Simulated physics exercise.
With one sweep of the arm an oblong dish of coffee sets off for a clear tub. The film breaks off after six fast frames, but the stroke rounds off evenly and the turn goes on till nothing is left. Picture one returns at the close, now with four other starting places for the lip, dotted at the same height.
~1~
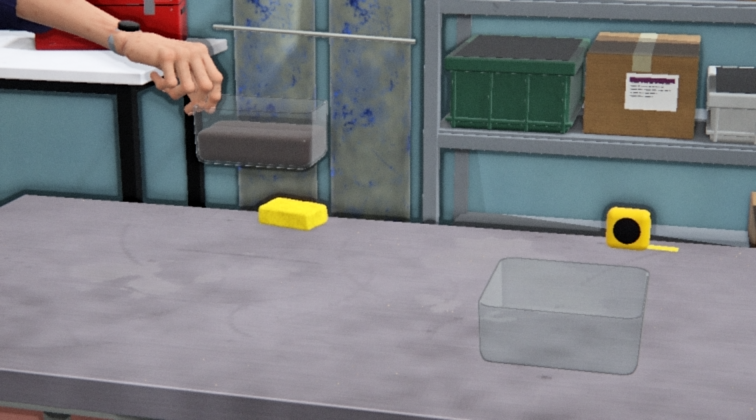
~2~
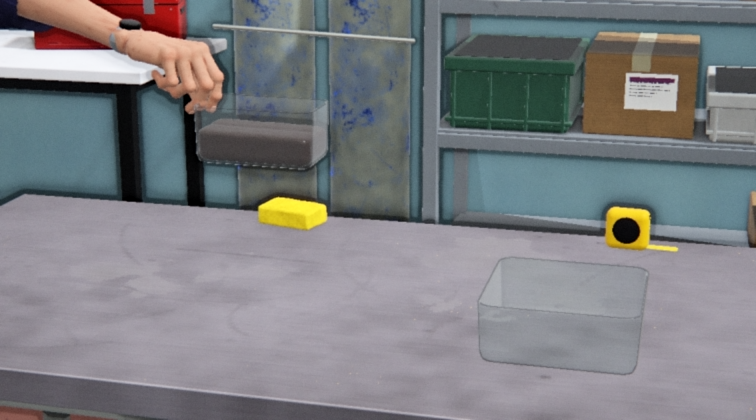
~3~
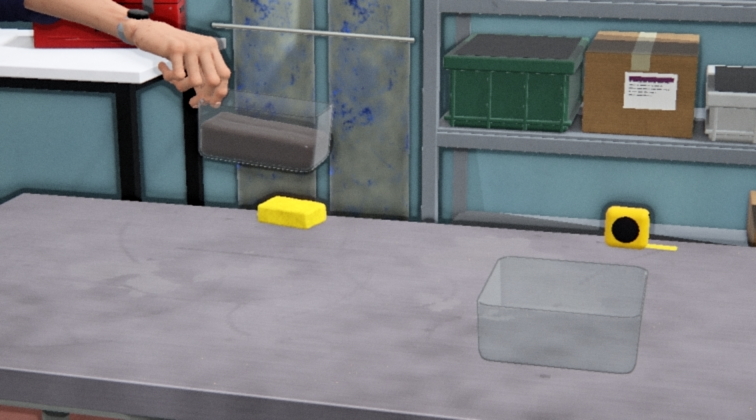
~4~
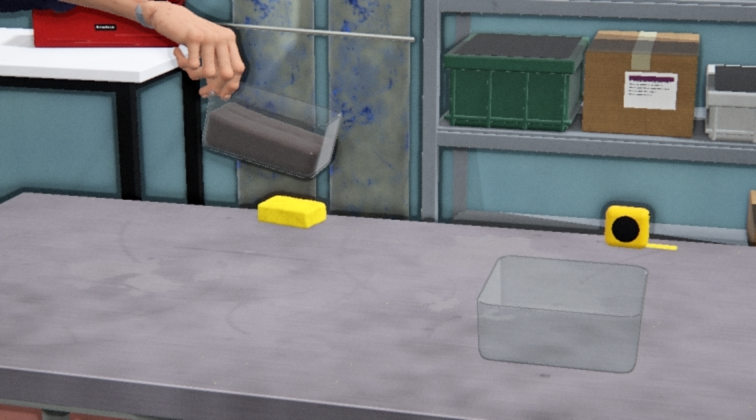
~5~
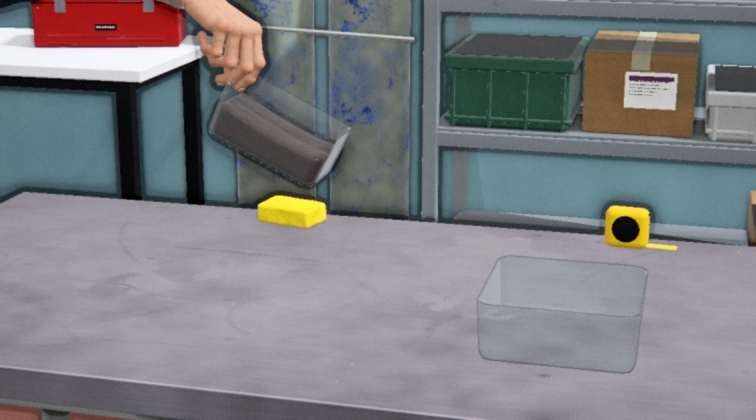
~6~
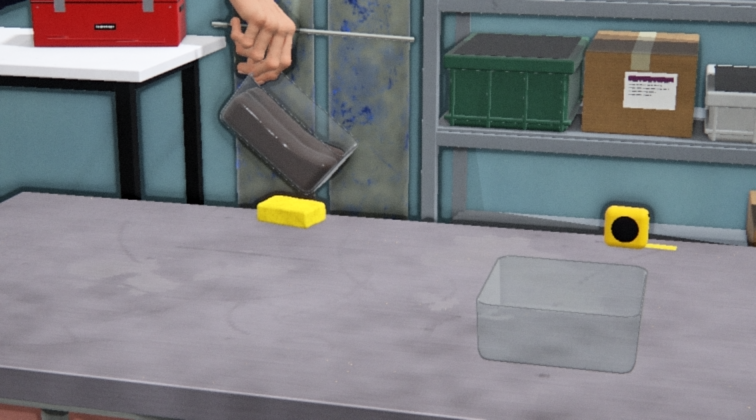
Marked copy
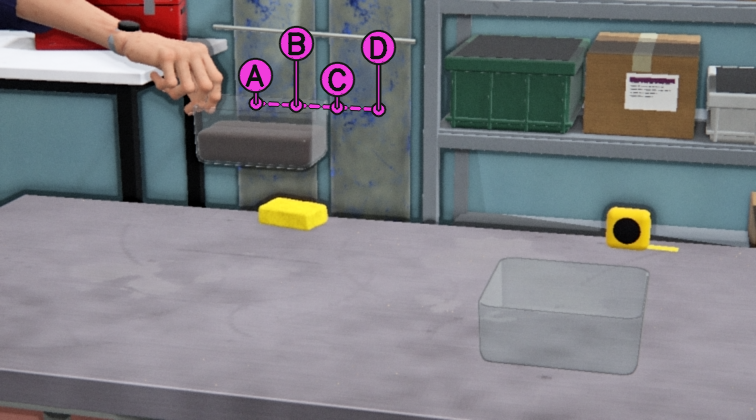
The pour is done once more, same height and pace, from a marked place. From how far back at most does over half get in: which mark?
Choose D.
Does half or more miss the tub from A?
Yes, that goes wrong.
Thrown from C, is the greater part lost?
Yes, that goes wrong.
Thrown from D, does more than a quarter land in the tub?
Yes, it does.
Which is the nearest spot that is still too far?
That is spot C.
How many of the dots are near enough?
One of the four.
In magenta, A at (255, 103); B at (296, 105); C at (337, 107); D at (378, 109).
Choosing A, about 0 % lands in the tub, 100 % falls short.
Choosing B, about 0 % lands in the tub, 99 % falls short.
Choosing C, about 16 % lands in the tub, 79 % falls short and 6 % goes beside or beyond.
Choosing D, about 70 % lands in the tub, 15 % falls short and 15 % goes beside or beyond.
